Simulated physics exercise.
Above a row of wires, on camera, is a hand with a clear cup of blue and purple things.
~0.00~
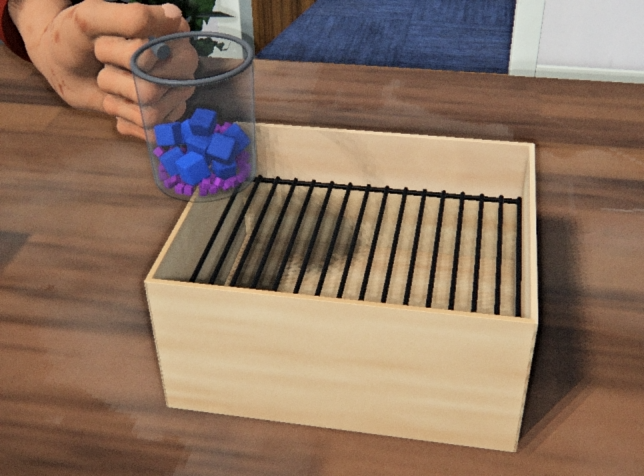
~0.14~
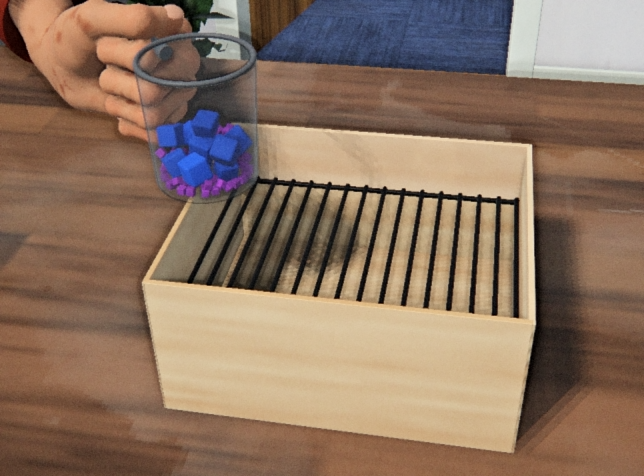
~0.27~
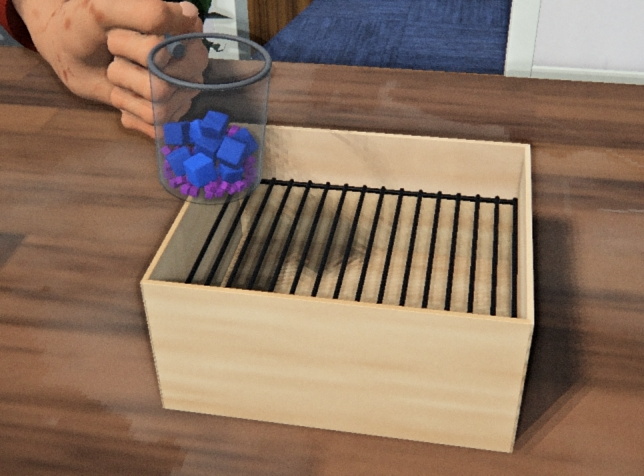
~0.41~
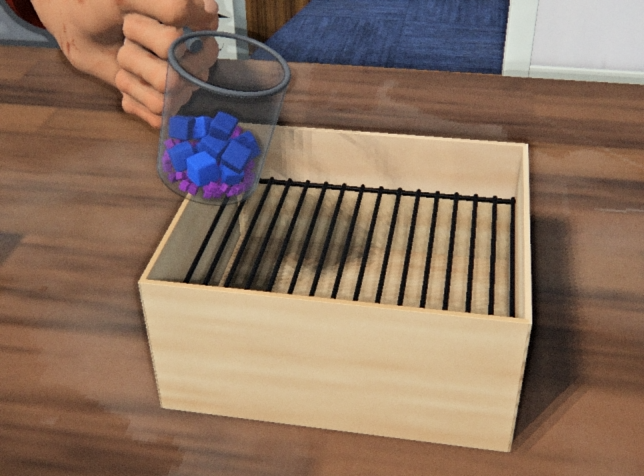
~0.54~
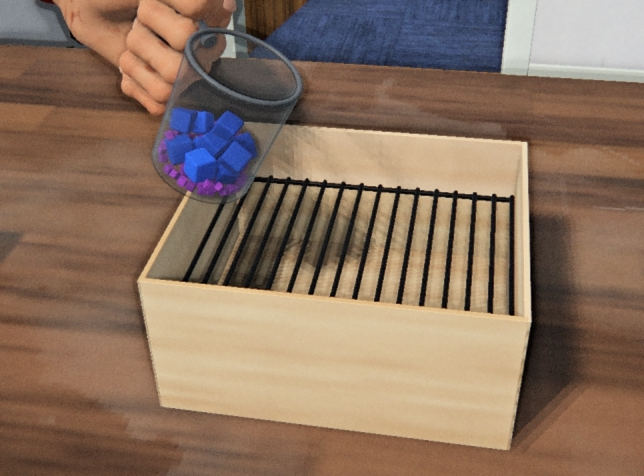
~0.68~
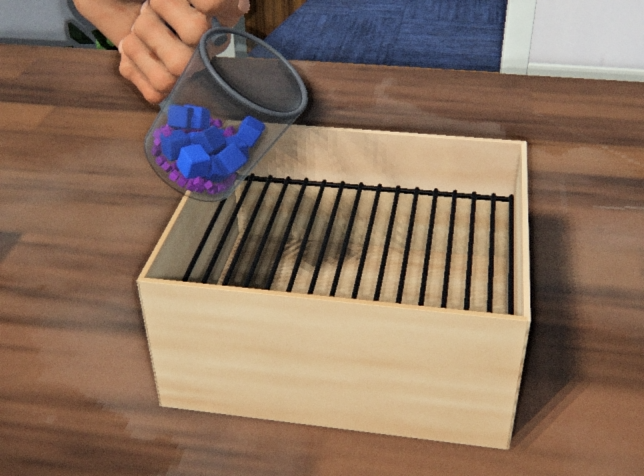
Above a wire rack in a wooden box, a hand gradually tilts a clear cup of blue and purple cubes rightward.
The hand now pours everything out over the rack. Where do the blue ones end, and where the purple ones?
I reckon the blue ones won't get through; the purple ones make it through.
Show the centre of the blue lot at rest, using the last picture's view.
Once everything stops, the centre is close to (334, 240).
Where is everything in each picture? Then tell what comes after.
Cup at (199, 118), upright; rack at (477, 272), 16 wires across; blue dice-shaped beads at (202, 144), wider than the gaps; purple small cubes at (201, 171), narrower than the gaps, in the first frame.
Cup at (202, 119), upright; purple ones at (203, 173), in the second frame.
Cup at (210, 120), tipped 5°; blue ones at (210, 146), in the third frame.
Cup at (219, 121), tipped 15°; purple ones at (205, 170), in the fourth frame.
Cup at (222, 120), tipped 25°; blue ones at (214, 143), in the fifth frame.
Cup at (222, 119), tipped 35°; rack at (469, 270); blue ones at (209, 141); purple ones at (197, 162), in the sixth frame.
Around 1.08 s, blue ones, all in the cup; purple ones, all in the cup.
Around 1.50 s, blue ones, all in the cup; purple ones, all in the cup.
Around 2.00 s, blue ones, all on or over the wires; purple ones, about a quarter in the cup, about two thirds on or over the wires, a stray few under the rack.
Finally (3.1 s), blue ones, all on the wires, none under the rack; purple ones, all under the rack.
